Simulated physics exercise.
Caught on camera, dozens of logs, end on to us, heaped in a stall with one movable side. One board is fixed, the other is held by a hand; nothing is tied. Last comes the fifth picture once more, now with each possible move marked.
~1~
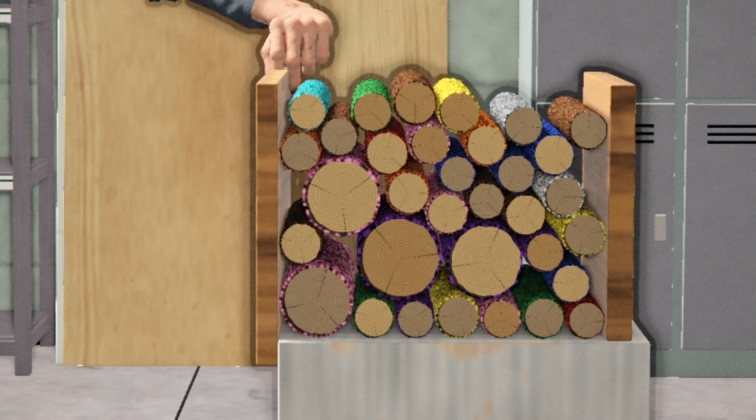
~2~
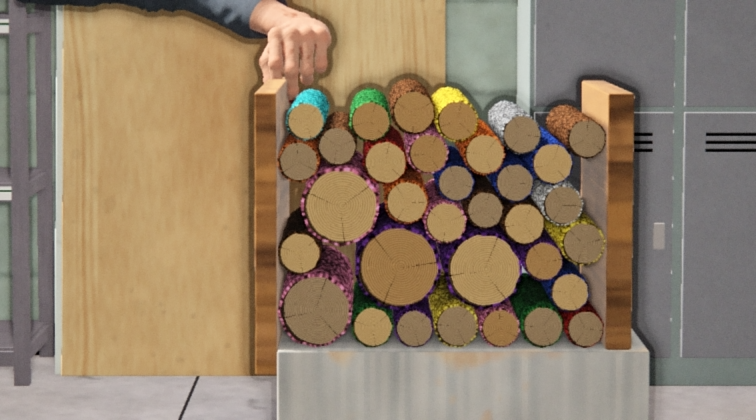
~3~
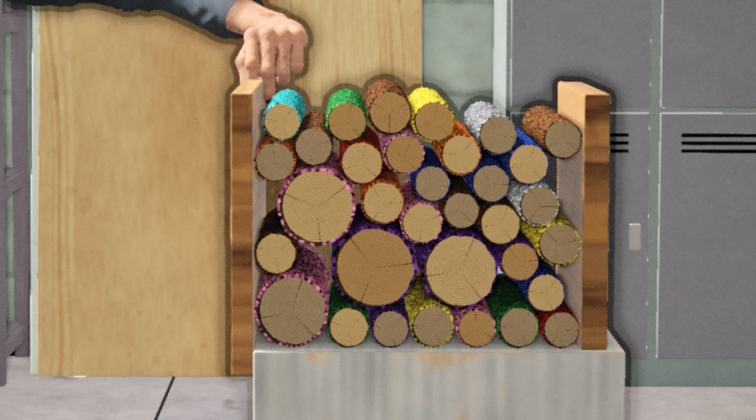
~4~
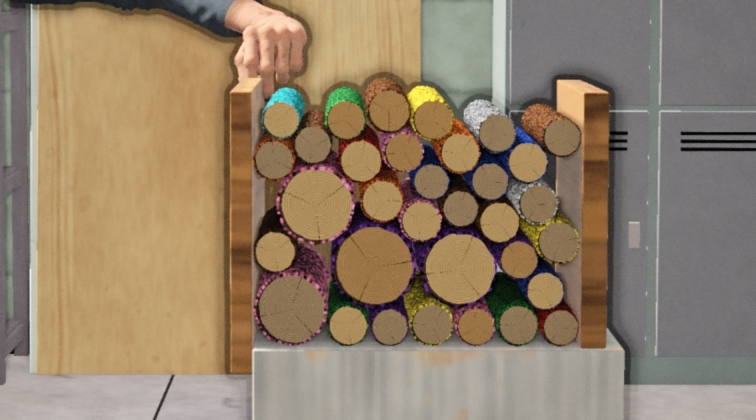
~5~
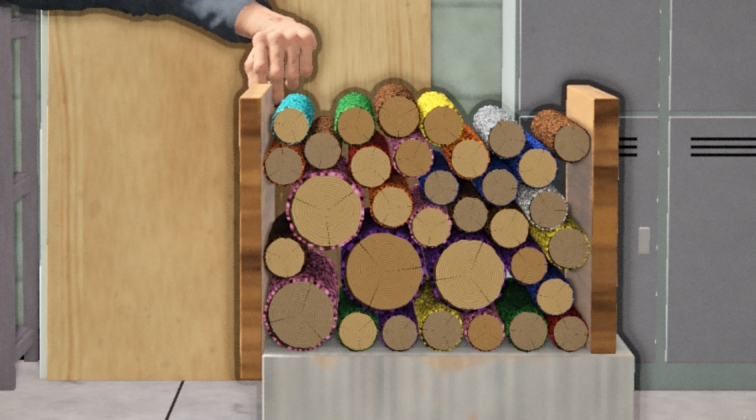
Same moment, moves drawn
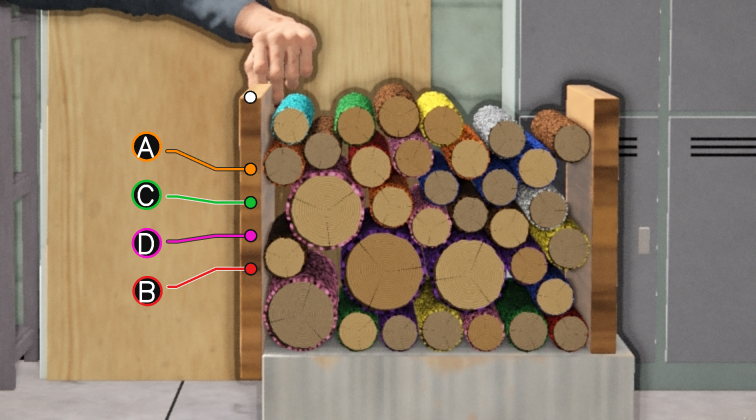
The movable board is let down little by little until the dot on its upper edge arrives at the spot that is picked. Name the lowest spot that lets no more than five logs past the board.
The answer is mark B.
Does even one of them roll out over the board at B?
Yes.
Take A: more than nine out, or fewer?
It loses fewer than nine.
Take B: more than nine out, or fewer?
At B, fewer than nine.
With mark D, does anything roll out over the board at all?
Yes, at D.
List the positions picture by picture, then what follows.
In the first picture, a log (543, 318); a log (570, 284); a log (408, 193).
In the second picture, a log (407, 202); a log (455, 183).
In the third picture, a log (461, 155); a log (433, 122).
In the fourth picture, side board (249, 214); a log (291, 309).
In the fifth picture, a log (527, 331); a log (554, 297); a log (392, 206).
On the marked copy, A at (250, 169); B at (251, 269); C at (250, 203); D at (251, 236); the white dot at (250, 97).
Taking B. A third of the way, top of the board (262, 175).
Two thirds of the way, top of the board (262, 263).
When it is over, top of the board (262, 268), four out over the board.
As for the rest, A none out over the board; C one out over the board; D three out over the board.
